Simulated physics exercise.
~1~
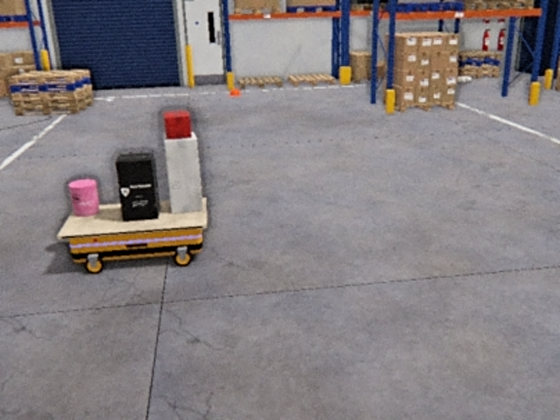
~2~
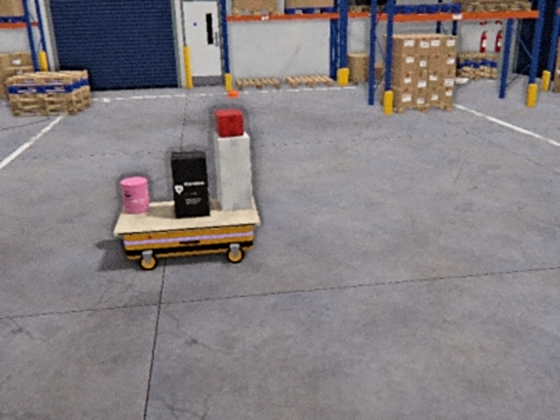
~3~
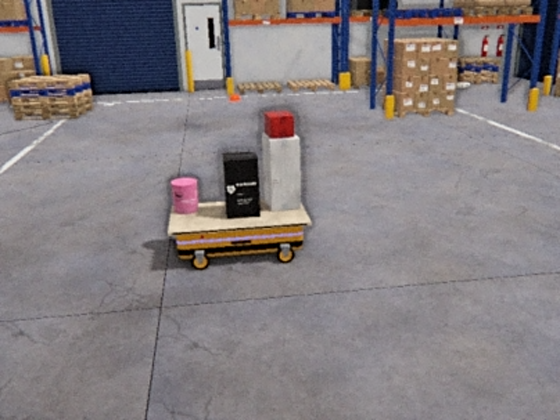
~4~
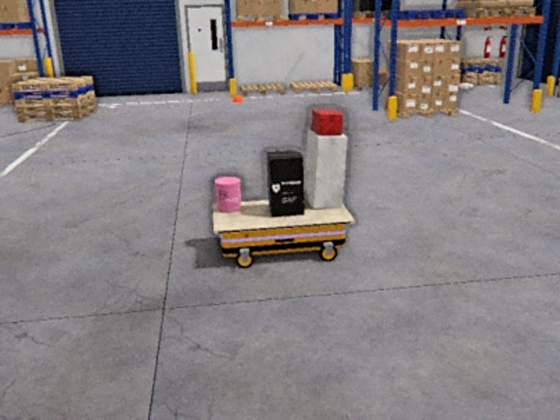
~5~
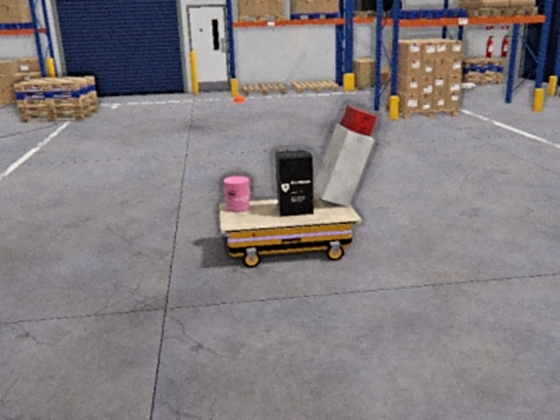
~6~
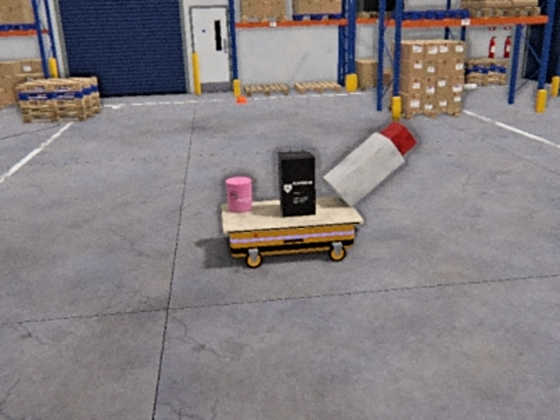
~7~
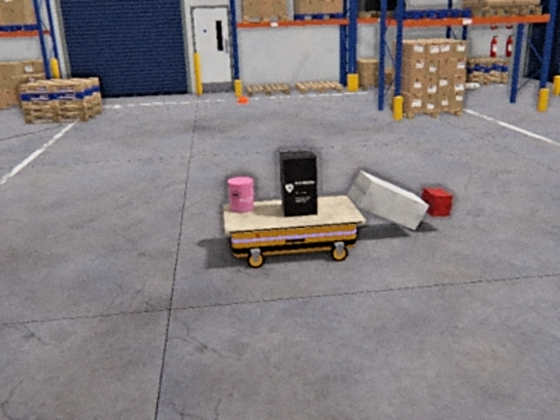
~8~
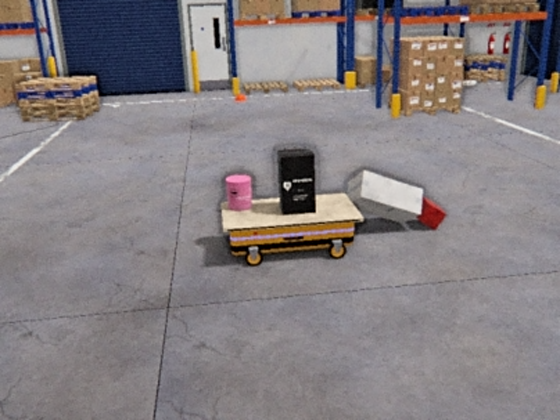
White box topples off the right end of a halting warehouse cart with its red parcel; black box and pink pail stay upright.
